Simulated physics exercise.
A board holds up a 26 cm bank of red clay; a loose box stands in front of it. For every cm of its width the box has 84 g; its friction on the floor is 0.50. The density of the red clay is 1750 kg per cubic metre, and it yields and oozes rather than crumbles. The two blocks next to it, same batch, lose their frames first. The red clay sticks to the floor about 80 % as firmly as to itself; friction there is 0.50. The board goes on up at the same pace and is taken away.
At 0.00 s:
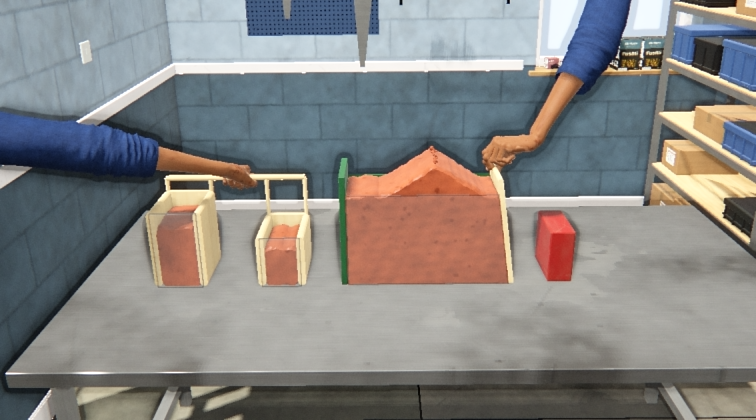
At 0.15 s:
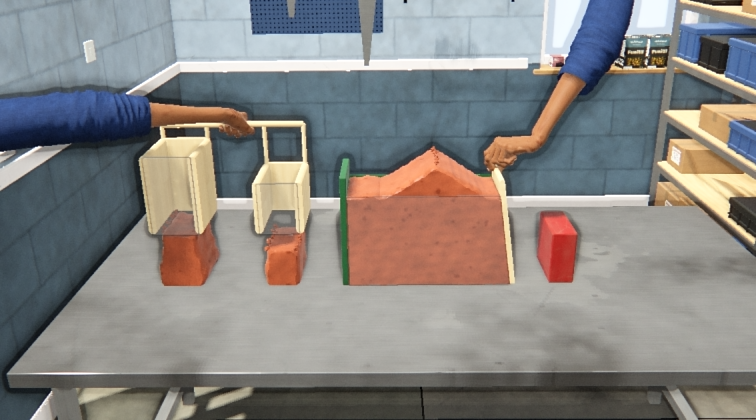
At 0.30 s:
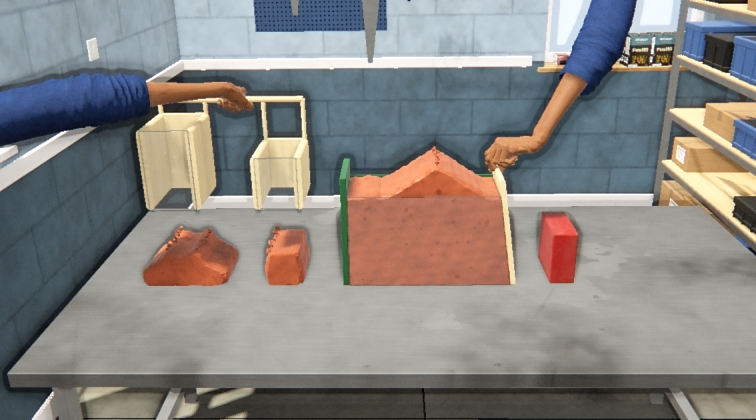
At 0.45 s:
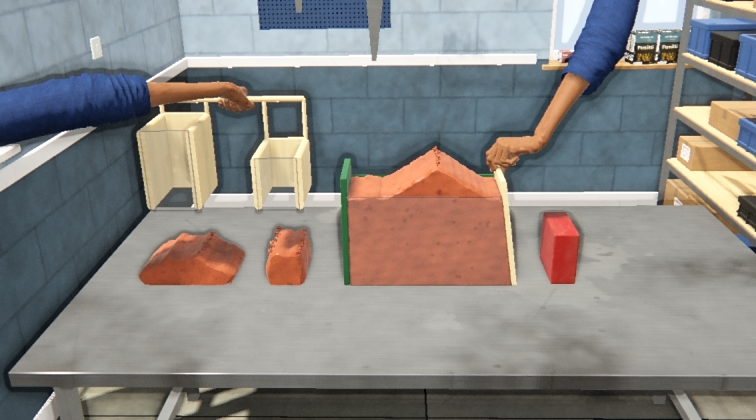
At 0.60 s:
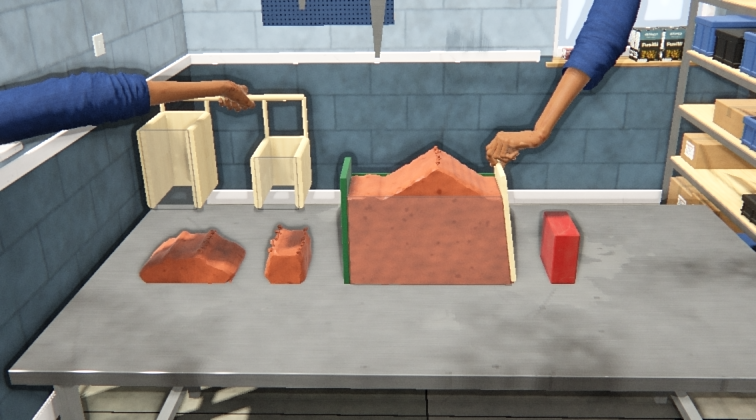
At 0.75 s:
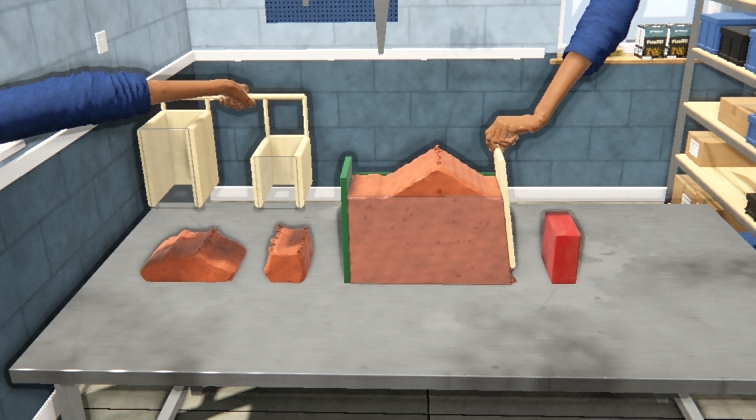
On a workshop table, a hand lifting joined moulds off two red clay blocks that slump, another hand then raising a board slightly.
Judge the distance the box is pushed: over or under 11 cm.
It comes out over 11 cm.
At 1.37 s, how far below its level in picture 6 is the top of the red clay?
Roughly 8.0 cm.
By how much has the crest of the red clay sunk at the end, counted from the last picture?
Roughly 8.0 cm.
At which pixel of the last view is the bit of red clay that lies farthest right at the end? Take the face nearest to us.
Around (616, 278).
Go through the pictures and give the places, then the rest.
Top of the board at (500, 194), not yet moved; top of the red clay at (430, 168); blocks stand 18 cm, 12 cm (left to right), in the first frame.
Top of the board at (501, 195), not yet moved; top of the red clay at (431, 169); blocks stand 16 cm, 11 cm (left to right), in the second frame.
Top of the board at (502, 196), not yet moved; top of the red clay at (432, 169); blocks stand 10 cm, 10 cm (left to right), in the third frame.
Top of the board at (503, 196), not yet moved; top of the red clay at (432, 169); blocks stand 9.2 cm, 10 cm (left to right), in the fourth frame.
Top of the board at (502, 191), moved 1.4 cm; top of the red clay at (432, 169); blocks stand 9.2 cm, 10.0 cm (left to right), in the fifth frame.
Top of the board at (501, 176), moved 5.7 cm; top of the red clay at (433, 169); blocks stand 9.2 cm, 10.0 cm (left to right), in the sixth frame.
After 1.03 s, the box has not moved.
After 1.37 s, the box has been pushed 9.6 cm.
After 1.70 s, the box has been pushed 18 cm.
After 2.04 s, the box has been pushed 18 cm.
After 2.08 s, at the end, the box has been pushed 18 cm.
